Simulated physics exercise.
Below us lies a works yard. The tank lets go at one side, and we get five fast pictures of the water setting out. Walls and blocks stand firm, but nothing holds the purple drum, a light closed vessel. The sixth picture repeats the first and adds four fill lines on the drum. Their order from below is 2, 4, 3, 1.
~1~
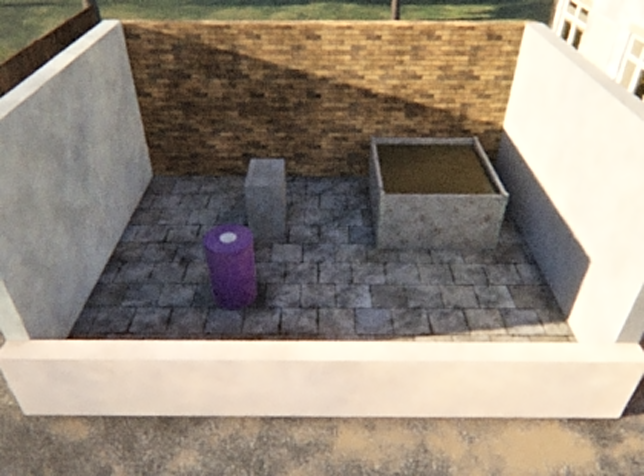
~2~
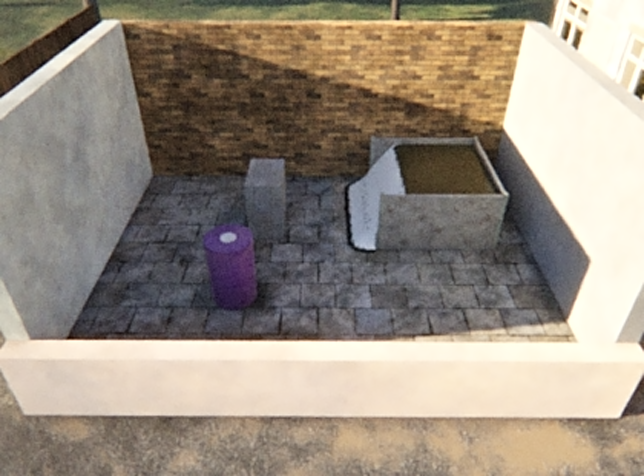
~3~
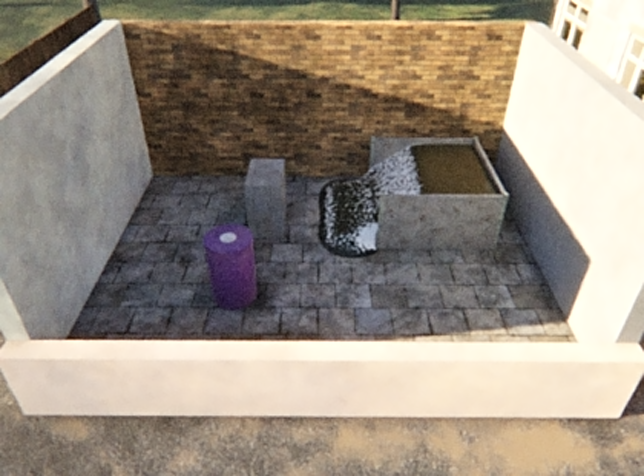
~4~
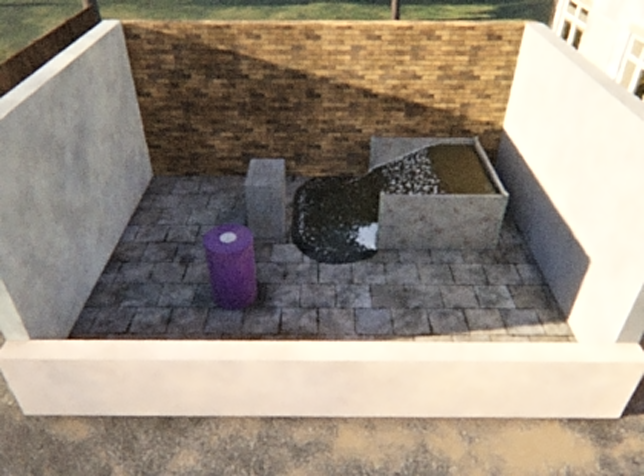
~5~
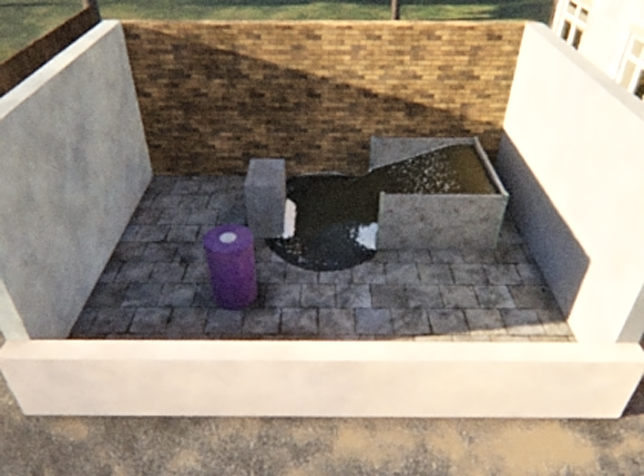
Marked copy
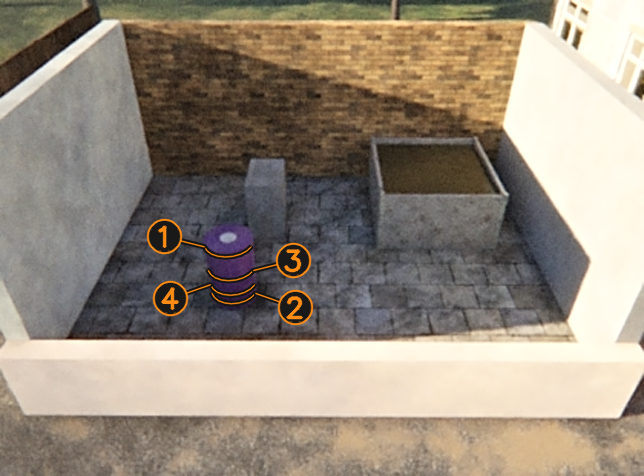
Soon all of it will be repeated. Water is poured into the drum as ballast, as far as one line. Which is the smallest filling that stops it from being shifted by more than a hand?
Level 3.
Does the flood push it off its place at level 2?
Yes, it does.
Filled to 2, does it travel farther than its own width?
Yes, it does.
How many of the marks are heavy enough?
Two of the four.
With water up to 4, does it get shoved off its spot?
Yes, that goes wrong.
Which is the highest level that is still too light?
That would be 4.
In orange, 1 at (225, 257); 2 at (231, 303); 3 at (228, 280); 4 at (230, 295); from the bottom up 2, 4, 3, 1.
If 1 is chosen, it does not move.
If 2 is chosen, it is pushed about 3 times its own width away.
If 3 is chosen, it does not move.
If 4 is chosen, it is pushed about its own width away.
